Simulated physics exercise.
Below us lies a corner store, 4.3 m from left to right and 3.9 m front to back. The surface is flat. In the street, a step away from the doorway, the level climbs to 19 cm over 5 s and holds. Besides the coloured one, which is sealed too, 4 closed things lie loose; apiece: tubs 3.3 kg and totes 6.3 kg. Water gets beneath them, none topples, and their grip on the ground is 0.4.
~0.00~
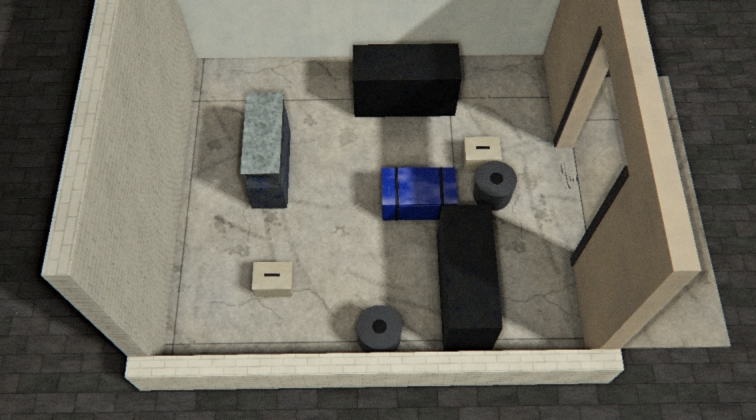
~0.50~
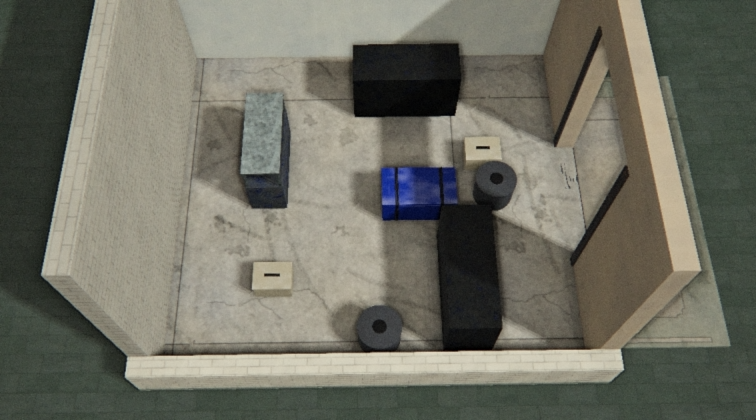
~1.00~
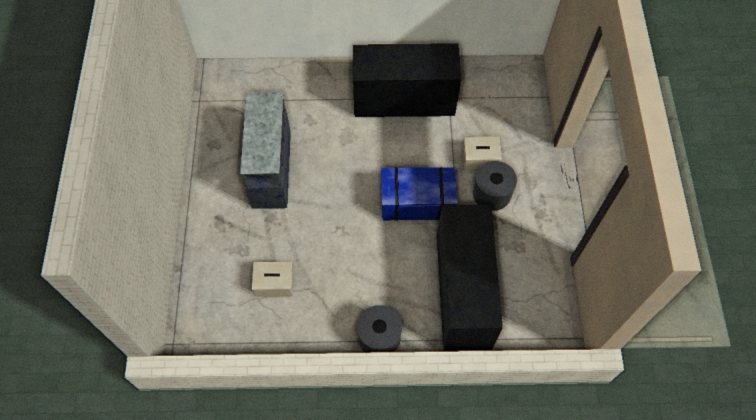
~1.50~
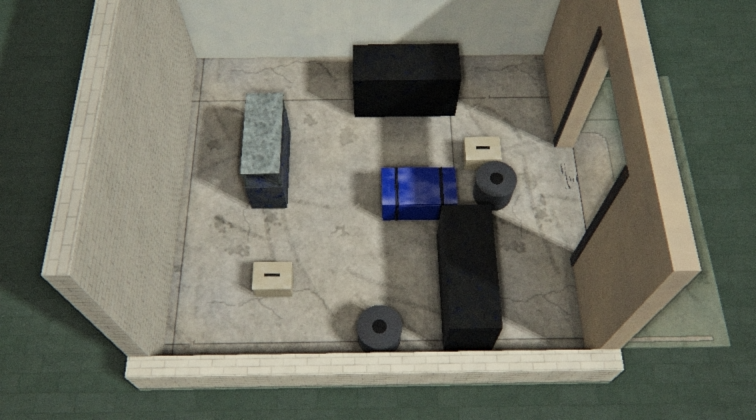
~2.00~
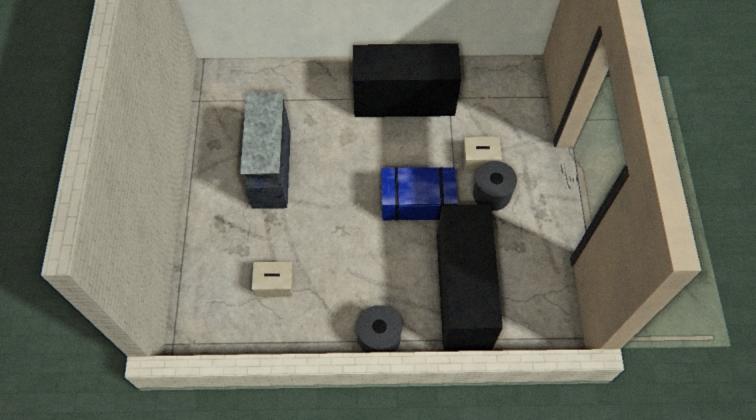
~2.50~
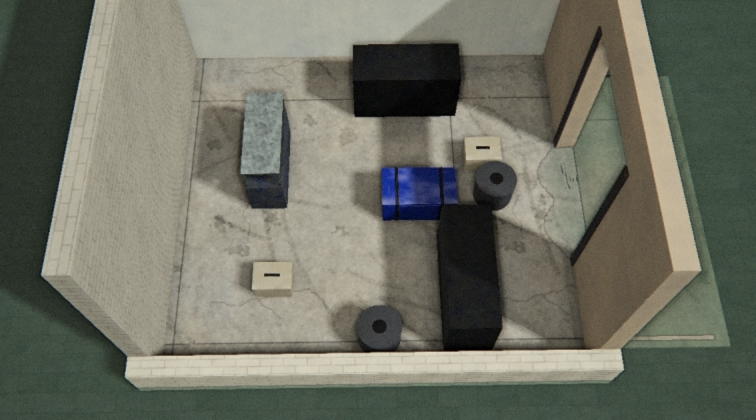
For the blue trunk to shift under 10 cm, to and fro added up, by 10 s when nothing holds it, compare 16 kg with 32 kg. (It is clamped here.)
For it, neither weight holds it.
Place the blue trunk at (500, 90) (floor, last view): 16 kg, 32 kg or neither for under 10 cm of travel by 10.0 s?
The smaller is enough.
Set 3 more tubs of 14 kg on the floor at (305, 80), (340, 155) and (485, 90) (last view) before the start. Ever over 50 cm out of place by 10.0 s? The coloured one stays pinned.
In that order: Less, more, short of it.
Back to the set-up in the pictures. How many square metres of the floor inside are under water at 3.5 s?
About 1.5 m2.
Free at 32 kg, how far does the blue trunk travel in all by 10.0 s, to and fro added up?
About 100 cm.
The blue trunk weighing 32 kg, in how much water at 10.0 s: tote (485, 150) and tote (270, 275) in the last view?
Roughly 11 and 12 cm.
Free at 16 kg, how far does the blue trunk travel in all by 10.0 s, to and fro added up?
Some 300 cm in all.
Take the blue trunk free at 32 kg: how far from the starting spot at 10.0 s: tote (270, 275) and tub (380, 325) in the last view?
In turn: 100 cm, 30 cm.
After 3.5 s the blue trunk would be 0 cm from its start with 16 kg and 0 cm from its start with 32 kg; 0 cm of water round it then.
After 4.5 s the blue trunk would be 6 cm from its start with 16 kg and 0 cm from its start with 32 kg; 4 cm of water round it then.
After 7.0 s the blue trunk would be 115 cm from its start with 16 kg and 32 cm from its start with 32 kg; 5 cm of water round it then.
After 10.0 s the blue trunk would be 206 cm from its start with 16 kg and 99 cm from its start with 32 kg; 12 cm of water round it then.
